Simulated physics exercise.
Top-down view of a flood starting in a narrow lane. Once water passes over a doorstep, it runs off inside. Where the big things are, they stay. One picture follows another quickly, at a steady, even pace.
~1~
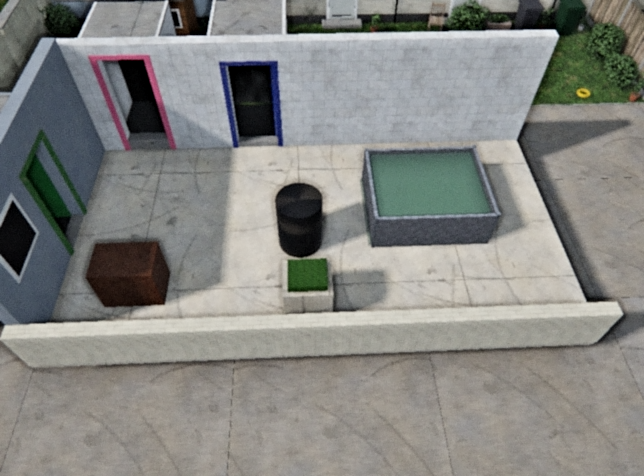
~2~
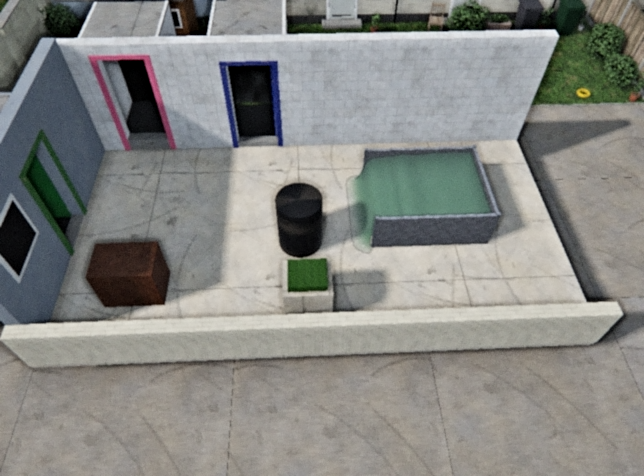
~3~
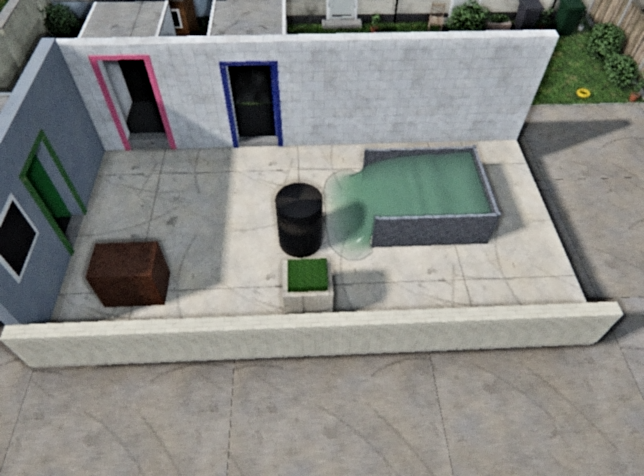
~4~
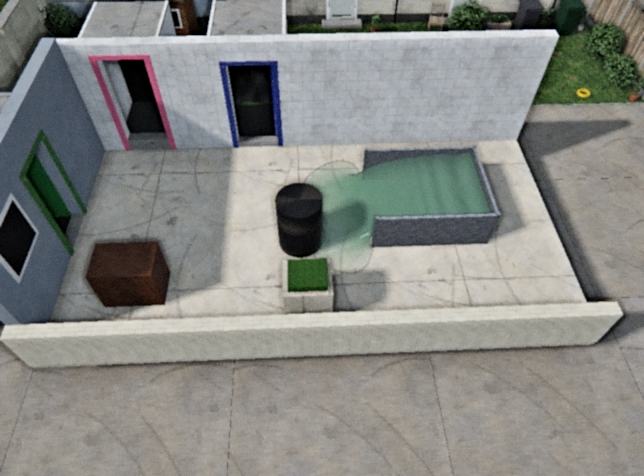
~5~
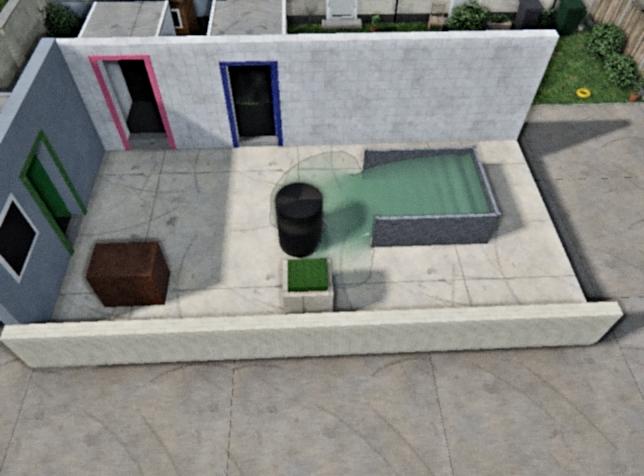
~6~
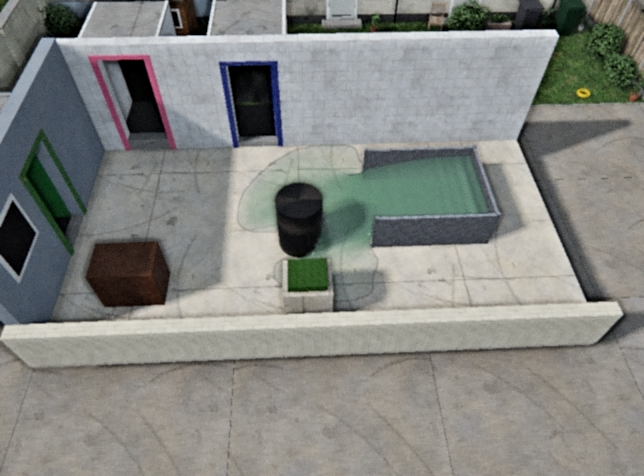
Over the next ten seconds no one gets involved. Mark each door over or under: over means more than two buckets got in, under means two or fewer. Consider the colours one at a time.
Pink door - under, green door - over, blue door - over.
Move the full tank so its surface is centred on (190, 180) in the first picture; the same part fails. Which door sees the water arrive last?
That is the blue-painted one.
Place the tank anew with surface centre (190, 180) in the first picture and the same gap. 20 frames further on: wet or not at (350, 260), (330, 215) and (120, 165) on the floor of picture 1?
In order, the three spots end up untouched, untouched and waterlogged.
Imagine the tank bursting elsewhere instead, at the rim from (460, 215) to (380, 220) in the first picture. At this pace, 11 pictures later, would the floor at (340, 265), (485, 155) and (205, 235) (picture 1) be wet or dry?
Soaked, untouched, untouched.
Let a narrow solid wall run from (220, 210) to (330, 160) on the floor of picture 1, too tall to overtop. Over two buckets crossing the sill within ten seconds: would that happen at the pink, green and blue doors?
In that case pink stays short, green tops the limit and blue stays short.
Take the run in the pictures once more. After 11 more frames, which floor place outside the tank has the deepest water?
Near (105, 154).
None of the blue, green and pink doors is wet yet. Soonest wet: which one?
Answer: The blue door.
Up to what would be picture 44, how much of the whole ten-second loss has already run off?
Estimated share: Close to 65 %.
A moment on, water covers 40 % of the floor; the pink door not reached, the green door not reached, the blue door wet at the sill, nothing in.
Next, water covers 60 % of the floor; the pink door wet at the sill, nothing in, the green door over two buckets in, the blue door under two buckets in.
Then, water covers 75 % of the floor; the pink door wet at the sill, nothing in, the green door far over two buckets in, the blue door over two buckets in.
Later, water covers 85 % of the floor; the pink door under two buckets in, the green door far over two buckets in, the blue door far over two buckets in.
In the end, water covers 90 % of the floor; the pink door under two buckets in, the green door far over two buckets in, the blue door far over two buckets in.
